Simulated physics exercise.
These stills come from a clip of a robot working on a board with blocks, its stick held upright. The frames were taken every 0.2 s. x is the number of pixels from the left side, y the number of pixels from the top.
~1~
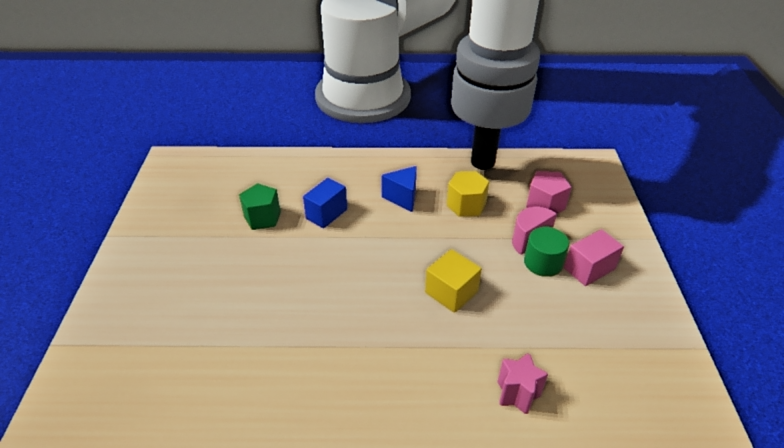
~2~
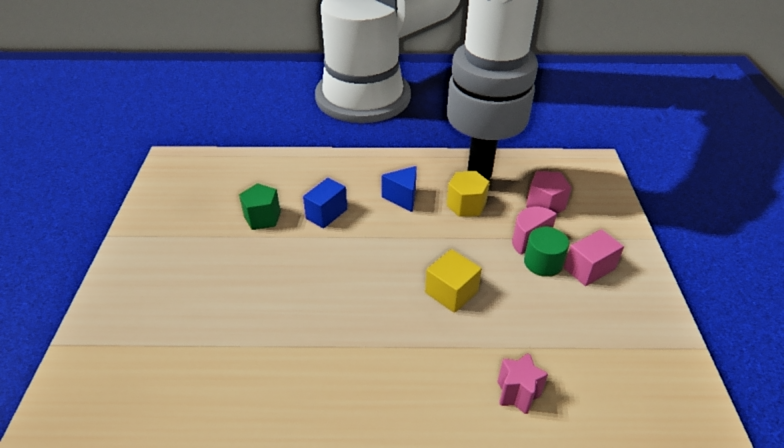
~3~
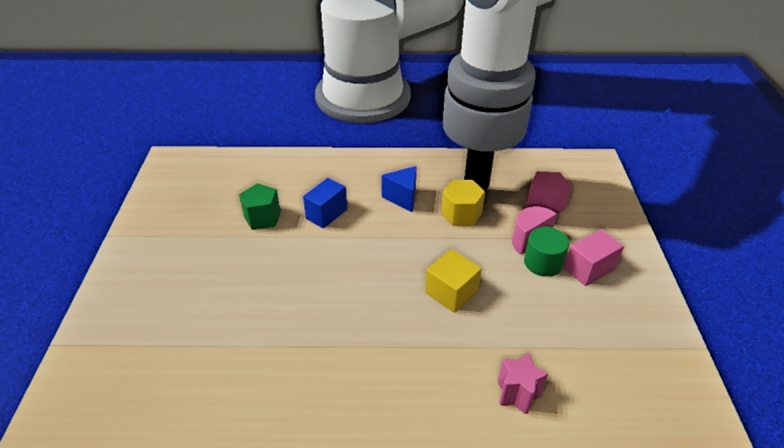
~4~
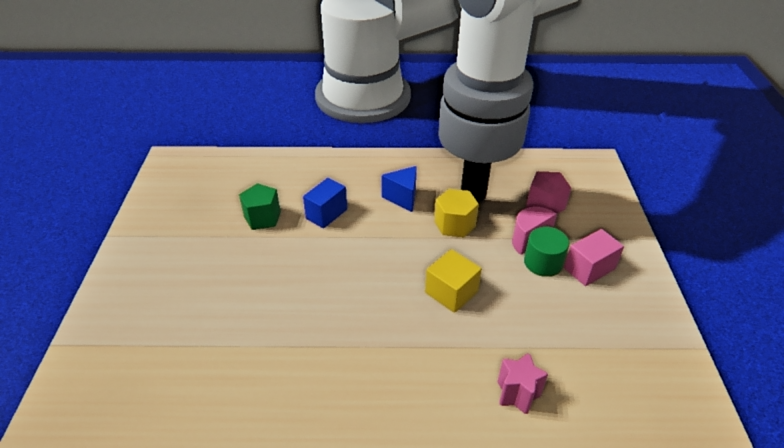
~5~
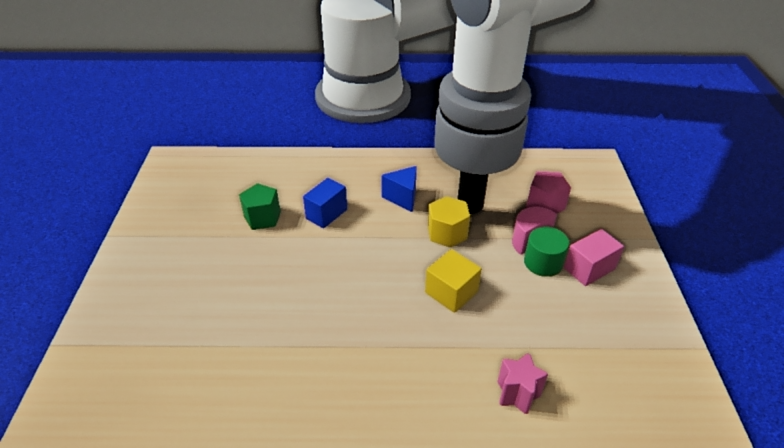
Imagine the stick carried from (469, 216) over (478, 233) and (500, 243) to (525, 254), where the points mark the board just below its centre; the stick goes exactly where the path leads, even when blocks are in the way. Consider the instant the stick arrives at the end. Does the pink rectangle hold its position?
I'd say no.
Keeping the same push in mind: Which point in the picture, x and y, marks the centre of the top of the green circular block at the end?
Roughly at (569, 249).
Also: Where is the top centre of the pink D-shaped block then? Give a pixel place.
For the centre of its top, I'd go with (553, 217).
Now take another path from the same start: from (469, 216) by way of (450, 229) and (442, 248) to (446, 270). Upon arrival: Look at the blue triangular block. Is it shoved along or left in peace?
The blue triangular block keeps its place.
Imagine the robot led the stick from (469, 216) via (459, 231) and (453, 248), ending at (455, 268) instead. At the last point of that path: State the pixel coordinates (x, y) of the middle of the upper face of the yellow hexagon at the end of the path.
I'd say the yellow hexagon ends with its top centre at (421, 229).
What follows on the original path. Halfway along, stick at (491, 229); yellow hexagon at (448, 216), turned 30° clockwise.
At the end, stick at (527, 244); yellow hexagon at (448, 216), turned 30° clockwise; pink D-shaped block at (553, 217), turned 30° anticlockwise; green circular block at (569, 249); pink rectangle at (607, 251), turned 35° anticlockwise.
